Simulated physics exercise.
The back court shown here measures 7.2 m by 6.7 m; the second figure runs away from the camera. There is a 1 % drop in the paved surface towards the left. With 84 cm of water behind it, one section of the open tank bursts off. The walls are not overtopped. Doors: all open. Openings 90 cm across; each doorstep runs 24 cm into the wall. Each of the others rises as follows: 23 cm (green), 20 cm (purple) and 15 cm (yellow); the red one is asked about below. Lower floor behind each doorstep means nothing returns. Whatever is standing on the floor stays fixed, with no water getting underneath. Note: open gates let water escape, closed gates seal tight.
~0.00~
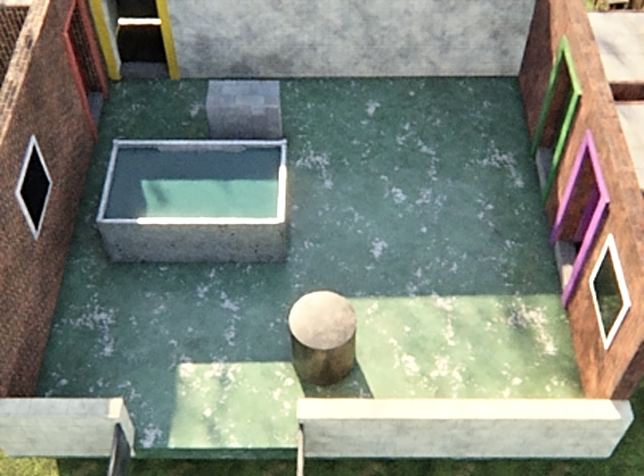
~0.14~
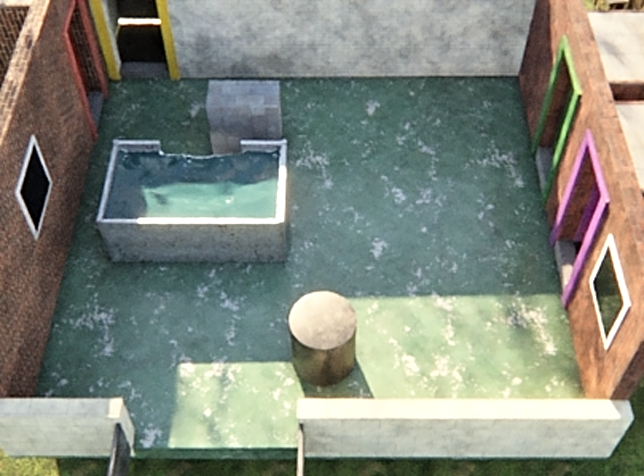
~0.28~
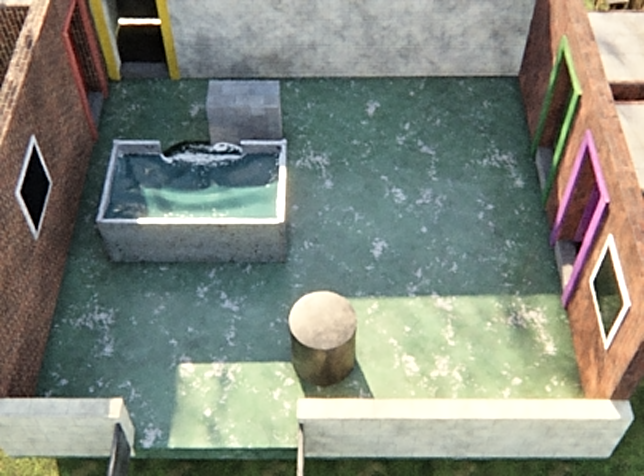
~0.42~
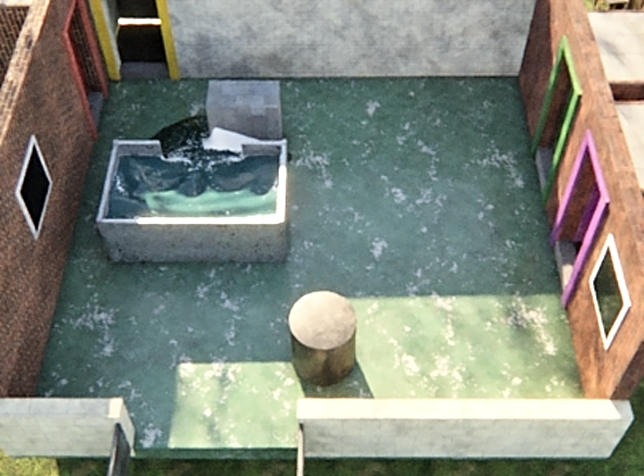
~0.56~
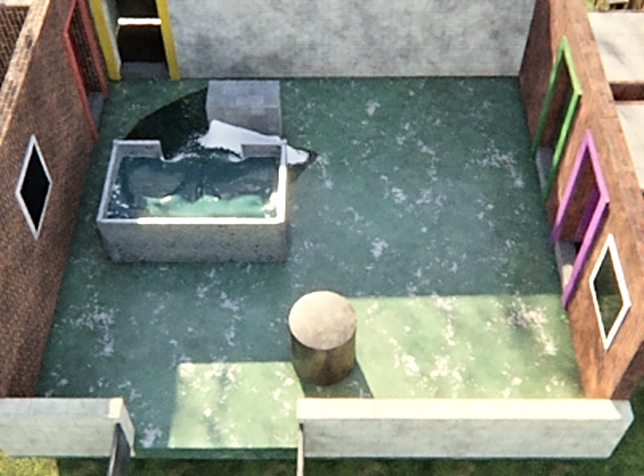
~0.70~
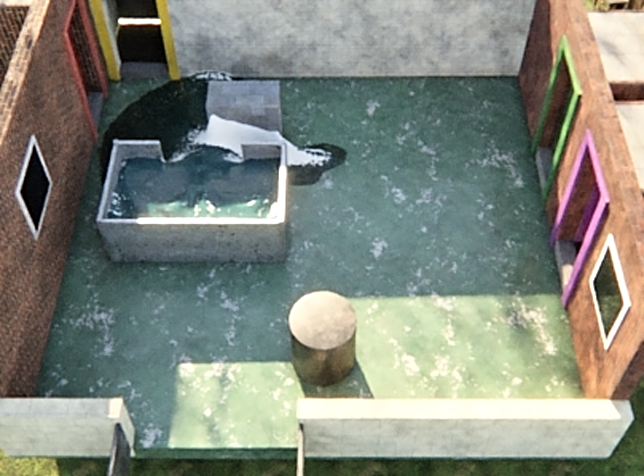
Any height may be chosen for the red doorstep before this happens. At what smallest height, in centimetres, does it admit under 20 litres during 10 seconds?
At about 25 centimetres.
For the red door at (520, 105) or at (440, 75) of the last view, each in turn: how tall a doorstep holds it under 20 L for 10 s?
Roughly 8.5 cm, then roughly 7.0 cm.
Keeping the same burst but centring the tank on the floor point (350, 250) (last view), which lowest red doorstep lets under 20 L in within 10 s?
A minimum of about 17 cm.
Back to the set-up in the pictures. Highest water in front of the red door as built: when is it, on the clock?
Peak time: Around 2.0 s.
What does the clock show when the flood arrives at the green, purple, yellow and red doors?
Reading them off: Green 2.2 s, then purple 2.4 s, then yellow 0.8 s, then red 0.8 s.
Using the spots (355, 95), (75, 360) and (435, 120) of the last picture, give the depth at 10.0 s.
Taking the spots in order: About 8, 5 and 6 centimetres.
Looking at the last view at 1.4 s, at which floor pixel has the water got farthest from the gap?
At about (446, 151).
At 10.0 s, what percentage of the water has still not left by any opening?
Remaining share: Around 86 %.
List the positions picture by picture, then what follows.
The first picture shows the open tank at (196, 184) is whole and still, 84 cm deep; the red door at (87, 71) is dry.
In the second picture, the gap is on the far side, the front 0.4 m out at a hidden place; the back of the open tank holds 84 cm.
In the third picture, the front is at a hidden place, 0.9 m from the gap on the far side; 1.0 m2 of floor is wet, 78 cm left at the back.
In the fourth picture, water pours out on the far side and has run 1.5 m, to (199, 119); about 14 cm deep outside, 72 cm at the back.
In the fifth picture, water pours out on the far side and has run 2.1 m, to a hidden place; about 8 cm deep outside, 71 cm at the back.
In the sixth picture, the gap is on the far side, the front 2.5 m out at (181, 79); the back of the open tank holds 67 cm; the red door at (87, 71), 2.5 m from the gap, is still 0.4 m from the nearest water.
After 1.4 s water covers 25 % of the floor, deepest (68 cm) near (110, 79); 22 cm at the red door, 0 litres in over its 15 cm doorstep.
After 3.0 s water covers 55 % of the floor, deepest (32 cm) near (224, 161); 25 cm at the red door, 91 litres in over its 15 cm doorstep.
After 10.0 s water covers 95 % of the floor, deepest (10 cm) near (103, 107); 10 cm at the red door, 151 litres in over its 15 cm doorstep.
At the red door as built, the water arrived by 0.9 s and peaked near 31 cm at 2.0 s.
Run again over the same 10 s with other heights there, 44 litres in over 22 cm, 5 litres over 30 cm. The limit of 20 litres is kept from about 25 cm up.
